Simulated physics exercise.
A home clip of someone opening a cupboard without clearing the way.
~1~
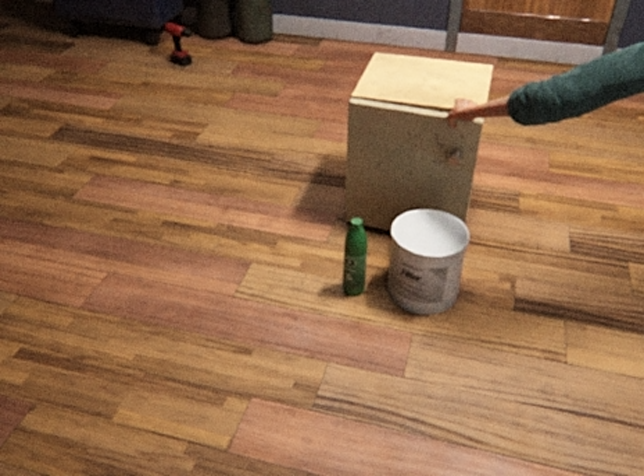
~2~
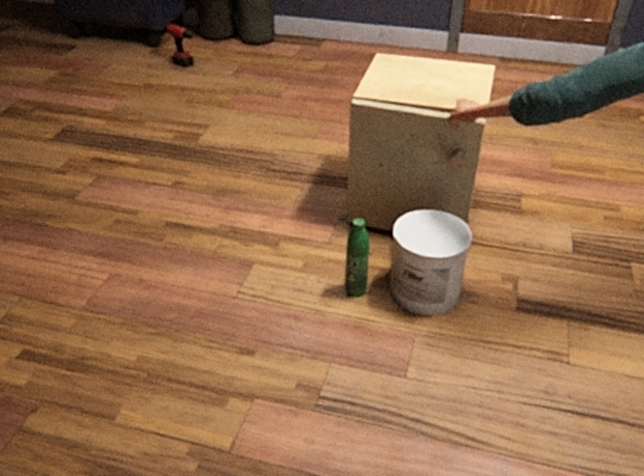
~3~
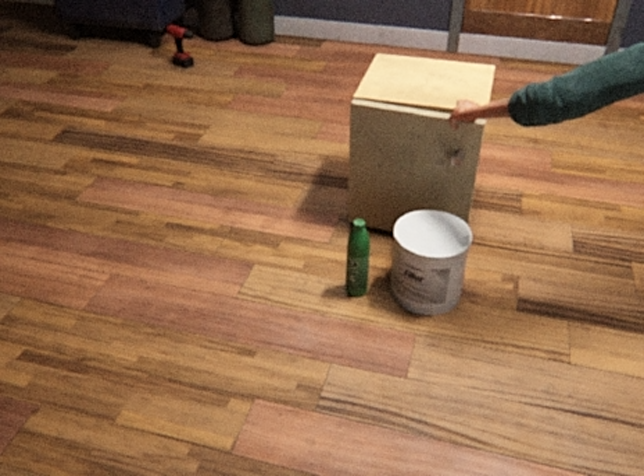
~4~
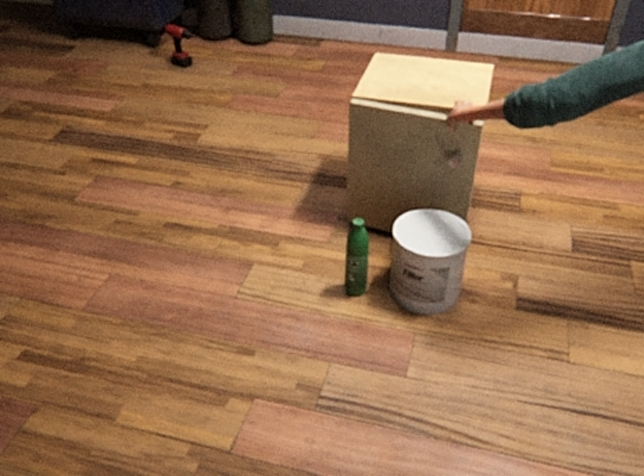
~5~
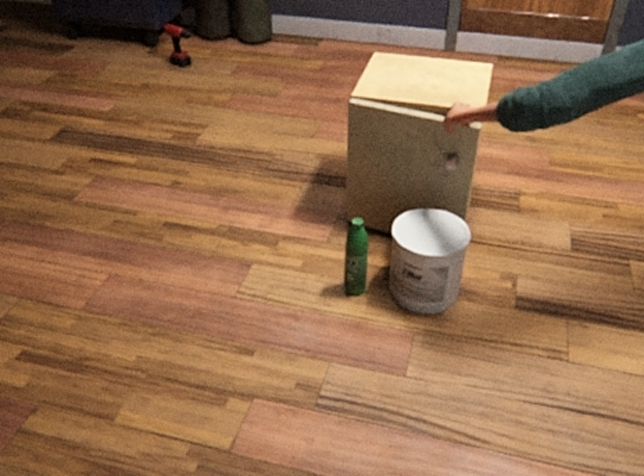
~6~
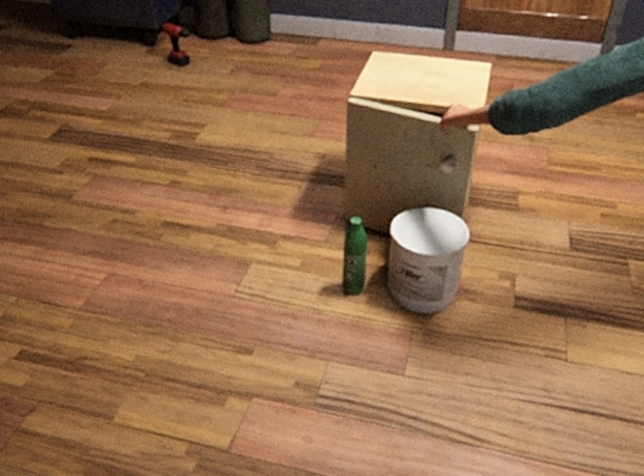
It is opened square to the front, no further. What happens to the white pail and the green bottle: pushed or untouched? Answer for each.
Here the white pail gets knocked, the green bottle gets knocked.
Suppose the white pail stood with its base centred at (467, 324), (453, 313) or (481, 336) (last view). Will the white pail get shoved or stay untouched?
One after another: It is left alone; remains where it is; is missed.
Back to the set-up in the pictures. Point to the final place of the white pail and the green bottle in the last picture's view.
First (355, 306), then (307, 255).
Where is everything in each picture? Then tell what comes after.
In the first frame, door 4° open; white pail (426, 262); green bottle (355, 256); door (407, 178).
In the second frame, door 4° open; green bottle (357, 257); door (409, 178).
In the third frame, door 5° open; white pail (429, 263); door (409, 179).
In the fourth frame, door 7° open; green bottle (357, 257); door (407, 179).
In the fifth frame, door 10° open; white pail (427, 261); door (405, 180).
In the sixth frame, door 13° open; white pail (426, 260); green bottle (355, 256); door (403, 181).
Then, 0.94 s after the last picture, door 41° open; white pail moved a little near (399, 280); green bottle at rest near (355, 256).
Then, 1.66 s after the last picture, door 62° open; white pail moved about its own width near (362, 300); green bottle at rest near (355, 256).
Then, 2.18 s after the last picture, door 78° open; white pail moved about its own width near (355, 306); green bottle moved about its own width near (330, 257).
At rest, the white pail gets shoved, near (355, 306); the green bottle gets shoved, near (307, 255).
